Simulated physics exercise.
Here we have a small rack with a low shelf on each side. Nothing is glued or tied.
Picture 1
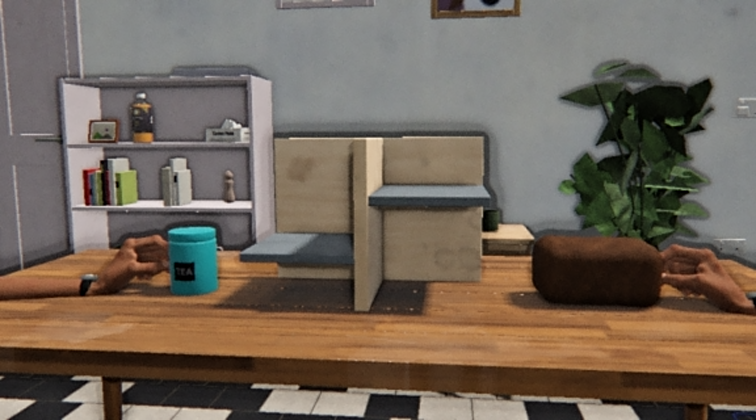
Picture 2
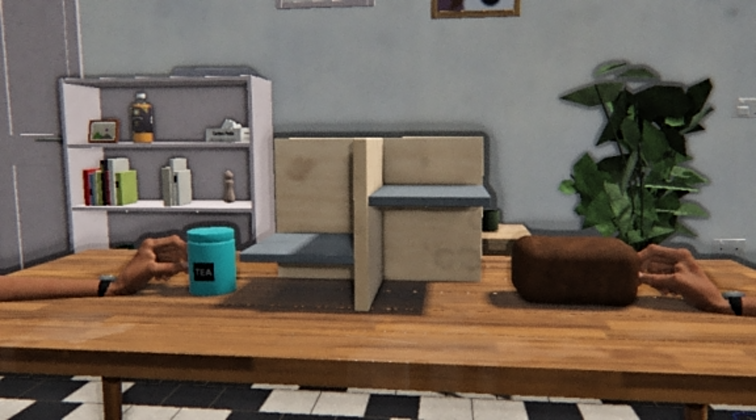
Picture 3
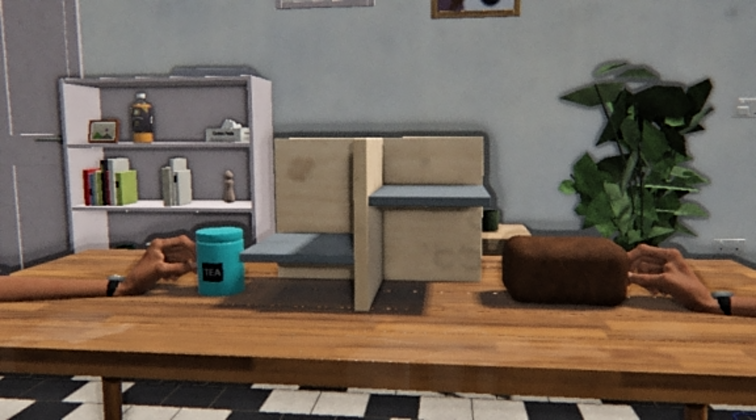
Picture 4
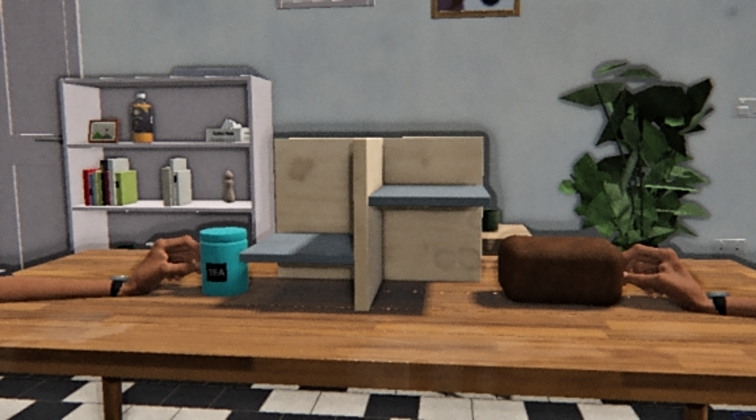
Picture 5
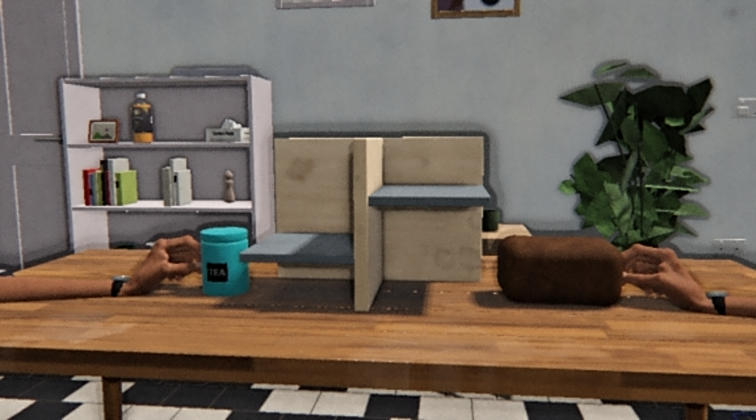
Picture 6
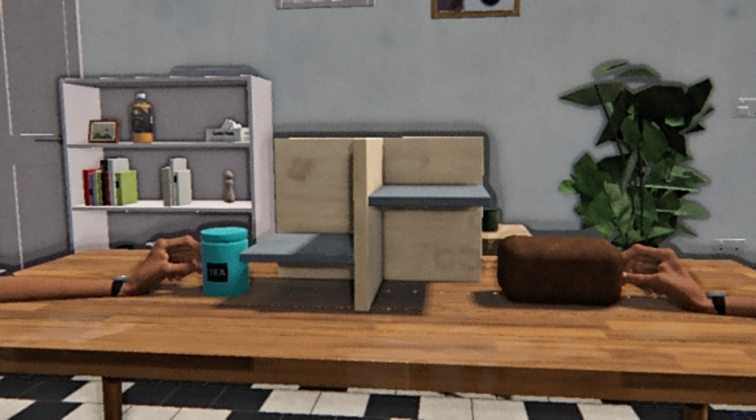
Turquoise tea jar and dark brown loaf sliding slightly inward across a wooden table, pushed by hands on either side of a small rack.
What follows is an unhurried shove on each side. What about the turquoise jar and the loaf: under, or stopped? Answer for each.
The turquoise jar catches on the edge and the loaf slides in.
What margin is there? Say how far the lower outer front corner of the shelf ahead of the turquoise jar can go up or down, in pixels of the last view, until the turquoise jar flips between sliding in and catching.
Roughly 20 pixels up.
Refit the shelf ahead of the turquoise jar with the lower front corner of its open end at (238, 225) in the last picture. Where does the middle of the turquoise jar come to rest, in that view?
Close to (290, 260).
Then, 0.46 s on from there, turquoise jar stopped at the opening near (237, 261); loaf sliding up to the opening near (516, 268).
In the end, the turquoise jar is too tall, near (237, 261); the loaf clears the shelf, near (437, 267).
